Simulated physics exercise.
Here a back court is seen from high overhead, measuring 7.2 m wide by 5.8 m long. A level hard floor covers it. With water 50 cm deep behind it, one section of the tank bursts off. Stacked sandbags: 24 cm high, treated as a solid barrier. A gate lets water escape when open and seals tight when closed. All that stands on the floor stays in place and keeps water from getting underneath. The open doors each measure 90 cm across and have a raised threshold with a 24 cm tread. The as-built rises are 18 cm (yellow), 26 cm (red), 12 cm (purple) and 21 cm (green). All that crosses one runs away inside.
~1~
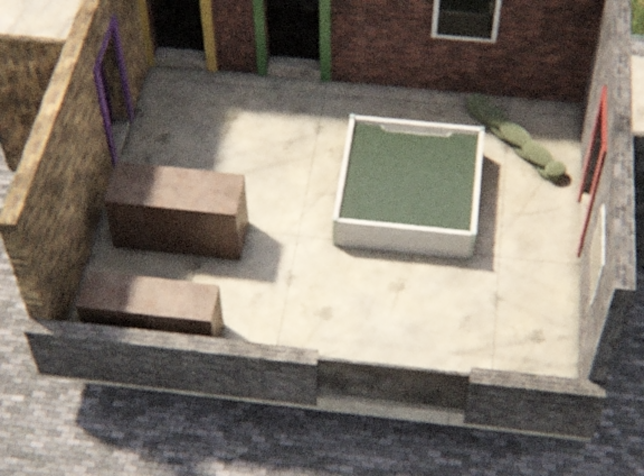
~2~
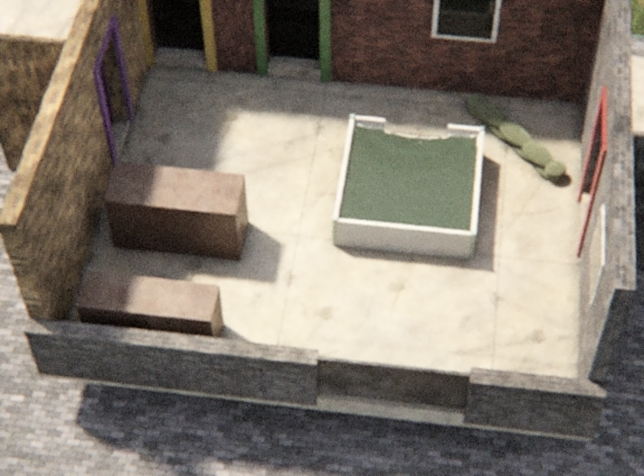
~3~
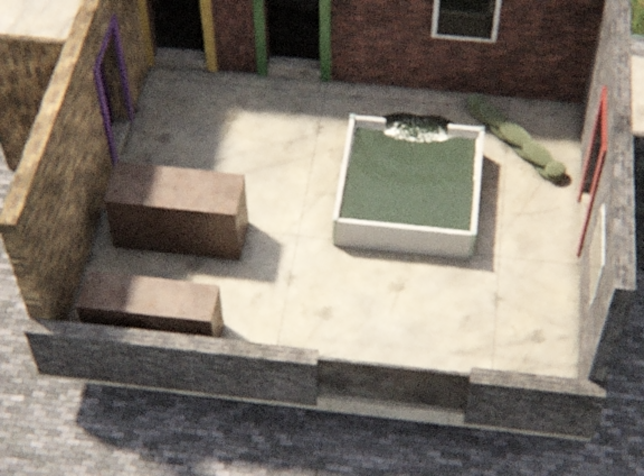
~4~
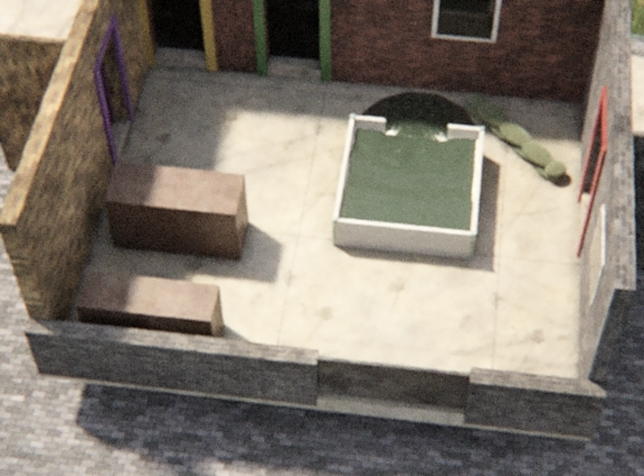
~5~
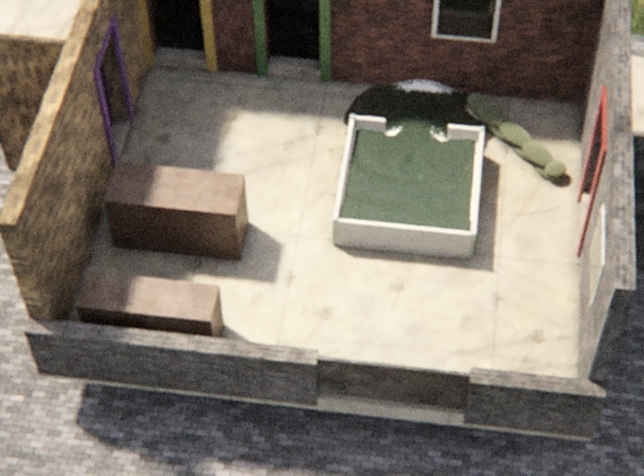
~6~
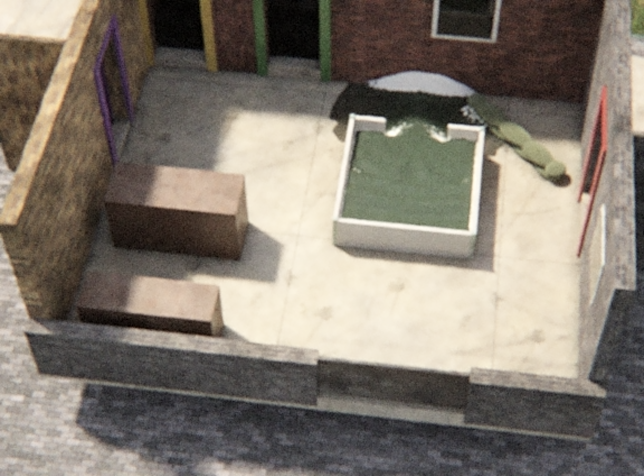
Dark green water pours through a gap in the far side of a white-walled tank in a brick-walled courtyard, then spreads across the pale floor behind it, fanning toward the back wall and around the sandbags at right.
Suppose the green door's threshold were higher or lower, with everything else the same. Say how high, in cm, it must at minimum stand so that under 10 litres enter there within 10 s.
It must stand at least about 5 cm high.
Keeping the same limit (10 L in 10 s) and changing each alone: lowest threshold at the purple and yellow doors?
Some 8.5 cm for purple, some 9.5 cm for yellow.
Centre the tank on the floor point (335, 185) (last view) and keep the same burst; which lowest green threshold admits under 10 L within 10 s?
Then about 22 centimetres at the least.
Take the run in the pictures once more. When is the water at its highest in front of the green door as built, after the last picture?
Around 1.8 s, give or take.
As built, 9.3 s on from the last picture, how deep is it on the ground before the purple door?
About 7.5 cm.
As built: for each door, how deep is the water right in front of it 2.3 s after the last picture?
Lab note, cm: Yellow 4; red 3; purple 5; green 8.
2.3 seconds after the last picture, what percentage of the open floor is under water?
About 40 per cent.
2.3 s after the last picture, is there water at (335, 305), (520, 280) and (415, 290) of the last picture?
In order: Untouched, untouched, untouched.
Then, 0.7 s after the last picture water covers 10 % of the floor, deepest (36 cm) near (439, 92); 6 cm at the green door, 0 litres in over its 21 cm threshold.
Then, 2.3 s after the last picture water covers 40 % of the floor, deepest (24 cm) near (437, 107); 8 cm at the green door, 0 litres in over its 21 cm threshold.
Then, 9.3 s after the last picture water covers 90 % of the floor, deepest (10 cm) near (559, 160); 3 cm at the green door, 0 litres in over its 21 cm threshold.
At the green door as built, the water peaked near 9 cm, 1.7 s after the last picture.
With a threshold of 3.5 cm, 21 litres would have come in within the 10 s; with 6 cm, 4 litres. So under 10 litres takes about 5 cm.
